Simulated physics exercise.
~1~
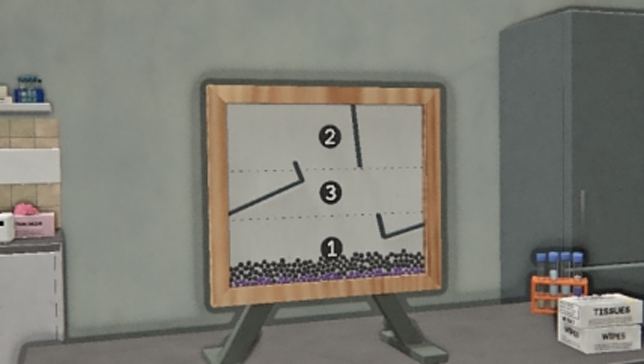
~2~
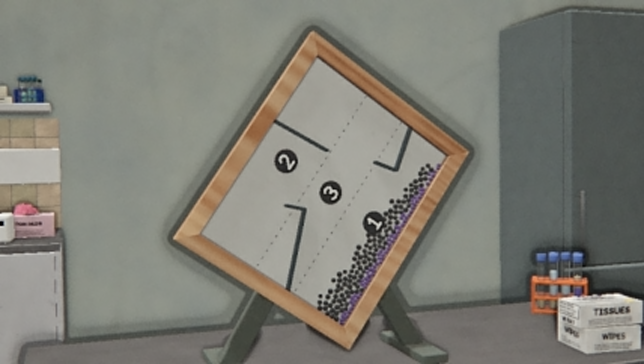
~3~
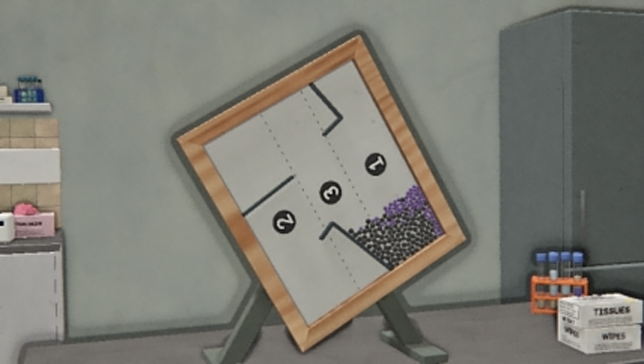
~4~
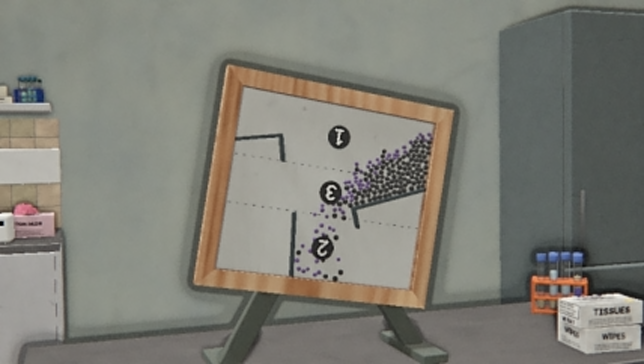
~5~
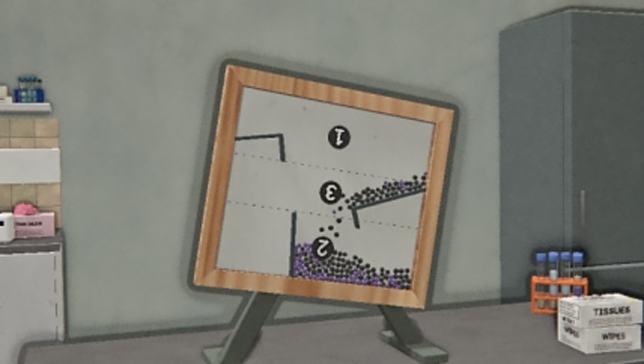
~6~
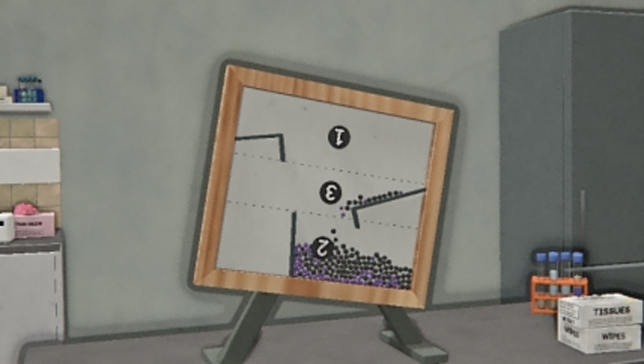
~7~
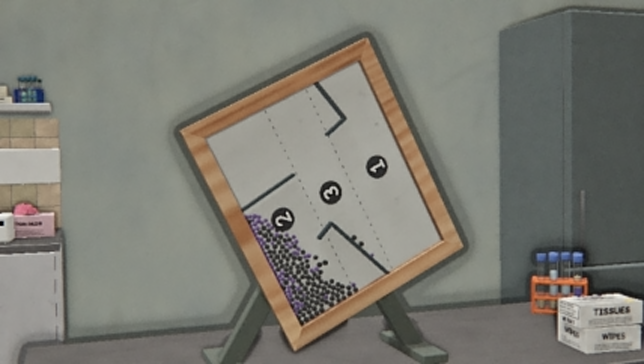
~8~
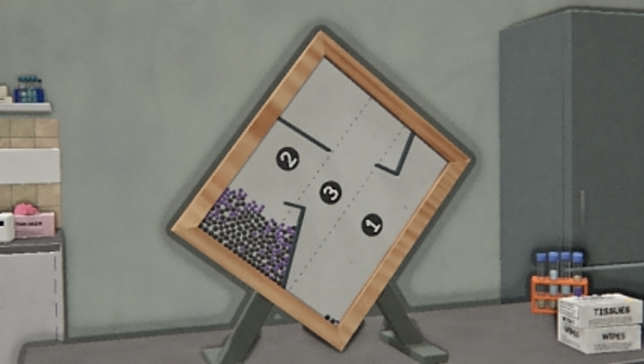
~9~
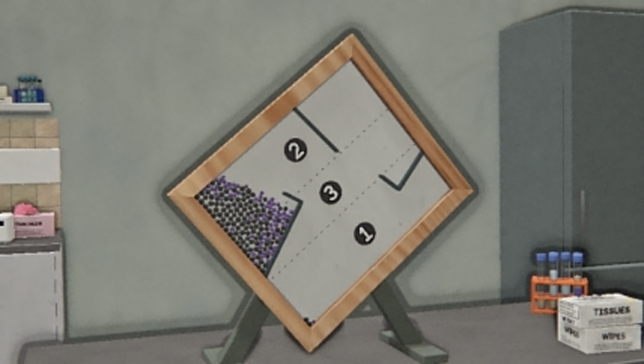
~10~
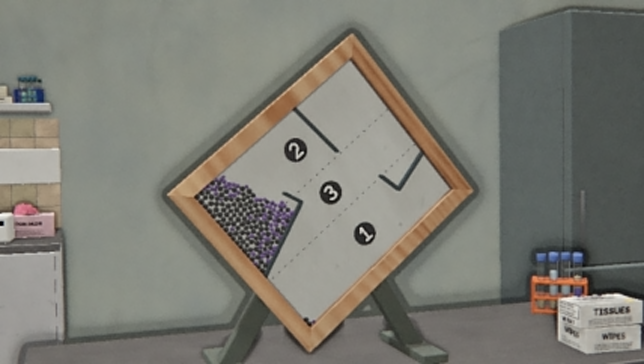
The footage shows a wooden-framed box of black and smaller purple beads turning anticlockwise until nearly upside down, its beads spilling off a slanted ledge, then swinging partway back clockwise and stopping tilted, with most beads piled motionless in the left corner against an inner wall.
